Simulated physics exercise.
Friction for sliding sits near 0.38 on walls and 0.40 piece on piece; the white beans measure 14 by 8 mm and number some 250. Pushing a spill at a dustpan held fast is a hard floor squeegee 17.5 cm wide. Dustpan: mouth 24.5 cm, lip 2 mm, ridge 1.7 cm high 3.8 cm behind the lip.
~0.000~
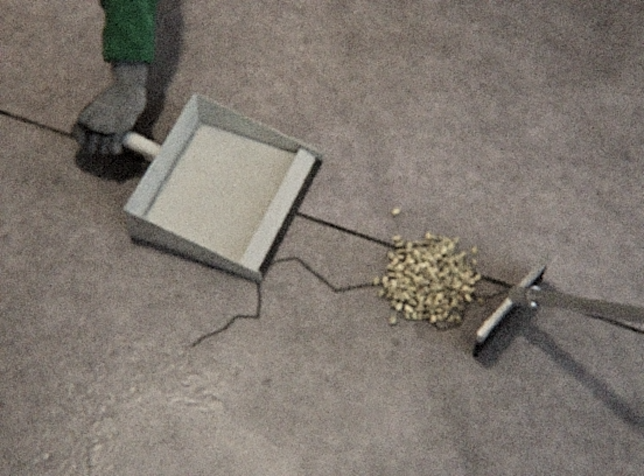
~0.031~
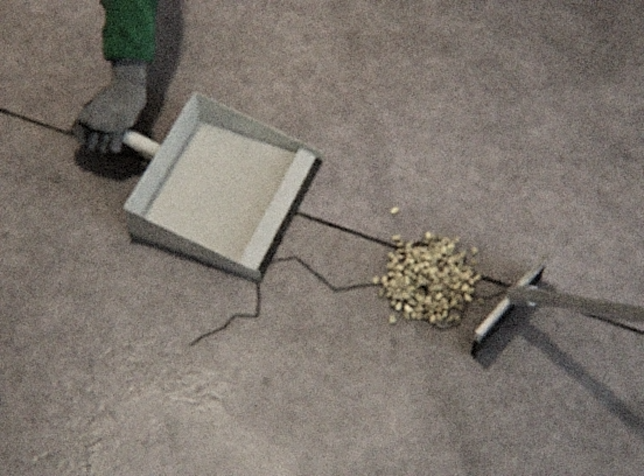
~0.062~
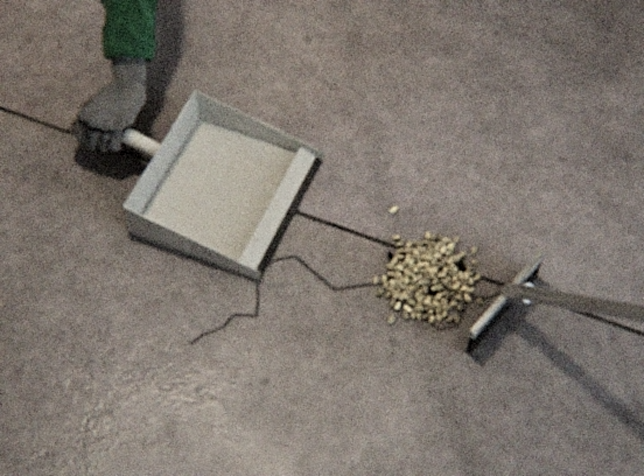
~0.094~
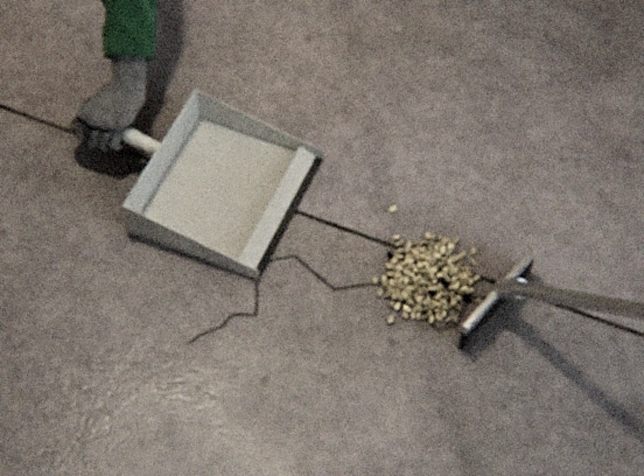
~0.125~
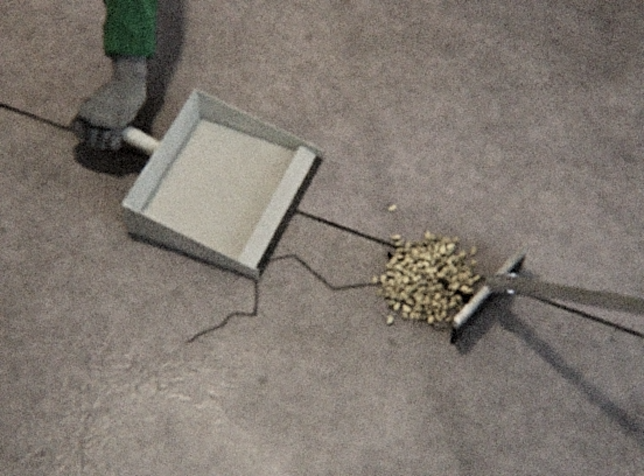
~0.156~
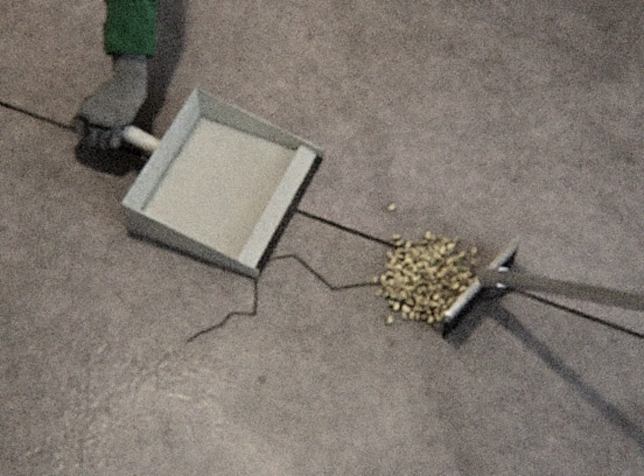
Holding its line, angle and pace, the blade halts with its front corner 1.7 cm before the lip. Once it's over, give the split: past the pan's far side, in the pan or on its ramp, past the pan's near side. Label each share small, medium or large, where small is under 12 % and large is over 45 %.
Past the pan's far side: Medium. In the pan or on its ramp: Medium. Past the pan's near side: Small.
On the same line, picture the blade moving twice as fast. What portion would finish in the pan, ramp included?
Some 35 %.
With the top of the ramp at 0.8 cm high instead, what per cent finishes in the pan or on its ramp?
Then around 25 percent, ramp counted.
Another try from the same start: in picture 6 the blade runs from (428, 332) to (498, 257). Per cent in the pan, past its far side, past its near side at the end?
That ends as pan 5, far 0, and near 10.
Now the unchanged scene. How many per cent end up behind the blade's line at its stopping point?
Estimate: About 20 %.
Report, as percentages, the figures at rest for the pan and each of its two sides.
Far side 15, pan 20, near side 0.
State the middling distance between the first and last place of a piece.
About 24 cm.
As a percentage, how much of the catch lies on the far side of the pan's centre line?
About 90 %.
Then, at 0.44 s, middle of the blade 18 cm from the lip; 0 % over the lip, far side 0 %, near side 0 %.
After 0.63 s, middle of the blade 9 cm from the lip; 0 % over the lip, far side 5 %, near side 0 %.
After 0.94 s, middle of the blade 4 cm from the lip; 20 % over the lip, far side 15 %, near side 0 %.
At rest (2.3 s), far side 15 %, pan 20 %, near side 0 %, in front of the lip or behind the blade 65 %.
